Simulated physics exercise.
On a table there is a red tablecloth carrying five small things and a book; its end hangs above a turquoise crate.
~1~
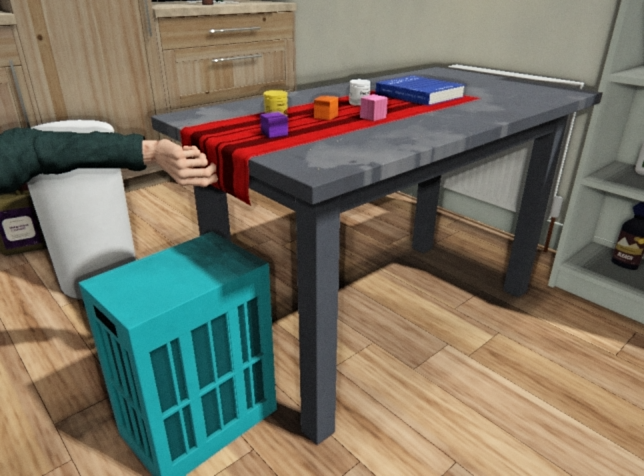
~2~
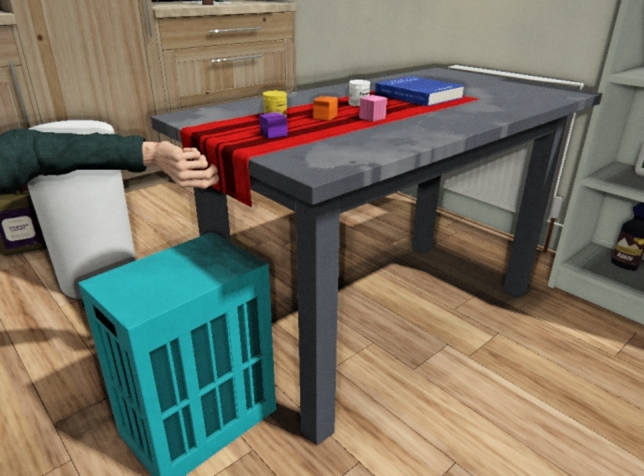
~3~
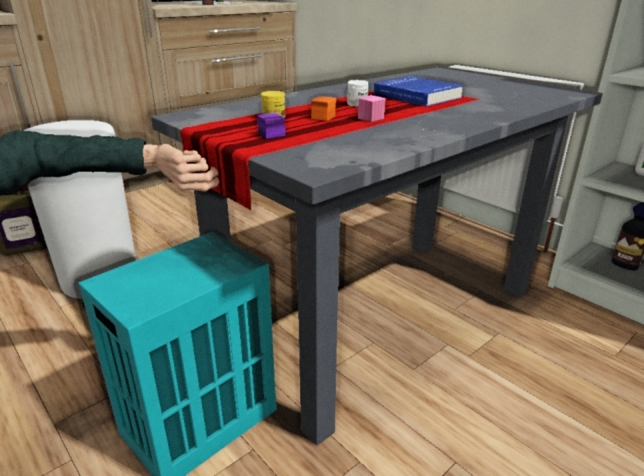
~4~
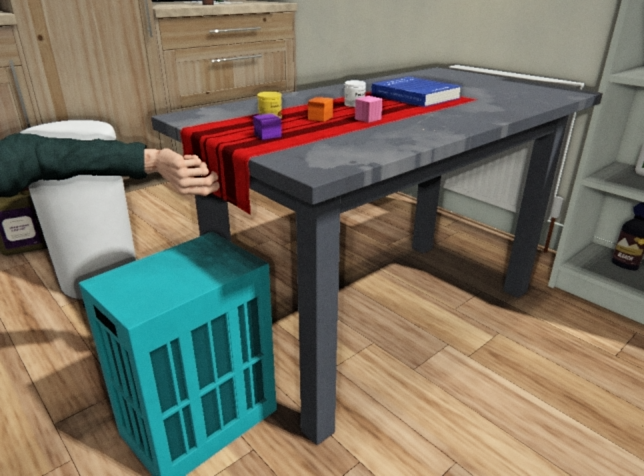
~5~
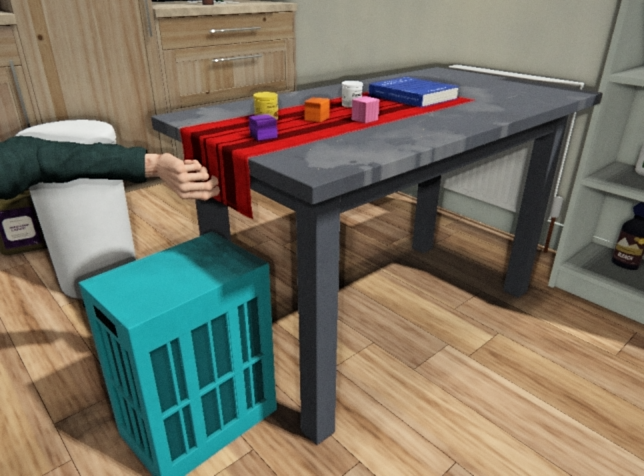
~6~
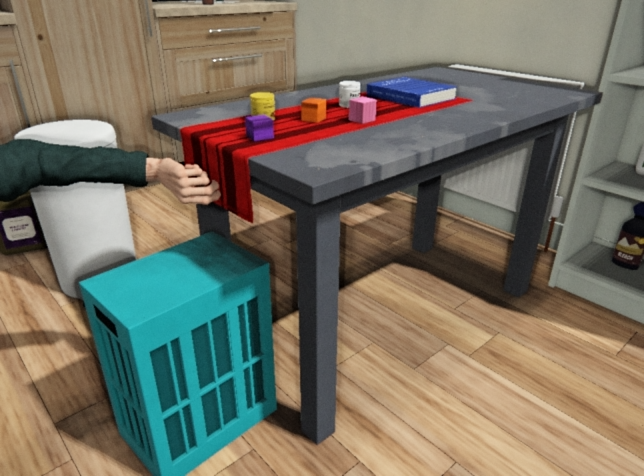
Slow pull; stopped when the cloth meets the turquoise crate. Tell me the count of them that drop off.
The count is one.
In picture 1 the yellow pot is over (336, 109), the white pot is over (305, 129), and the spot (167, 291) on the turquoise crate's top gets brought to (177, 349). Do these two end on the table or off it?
The yellow pot stays put, the white pot is lost.
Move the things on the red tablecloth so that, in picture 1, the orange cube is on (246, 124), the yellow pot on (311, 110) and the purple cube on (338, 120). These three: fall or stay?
Here's the result: The orange cube leaves the top, the yellow pot remains in place and the purple cube remains in place.
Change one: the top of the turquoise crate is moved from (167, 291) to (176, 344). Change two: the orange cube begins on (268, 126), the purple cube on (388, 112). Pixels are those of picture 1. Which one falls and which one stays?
Orange cube is gone, purple cube stays.
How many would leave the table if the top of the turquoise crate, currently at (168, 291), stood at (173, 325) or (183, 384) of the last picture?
Respectively 2 and 4.
Soon after, hem near (219, 225); all still up.
Then, hem on the crate; purple cube gone.
At rest, hem on the crate; purple cube gone. It carries off one.
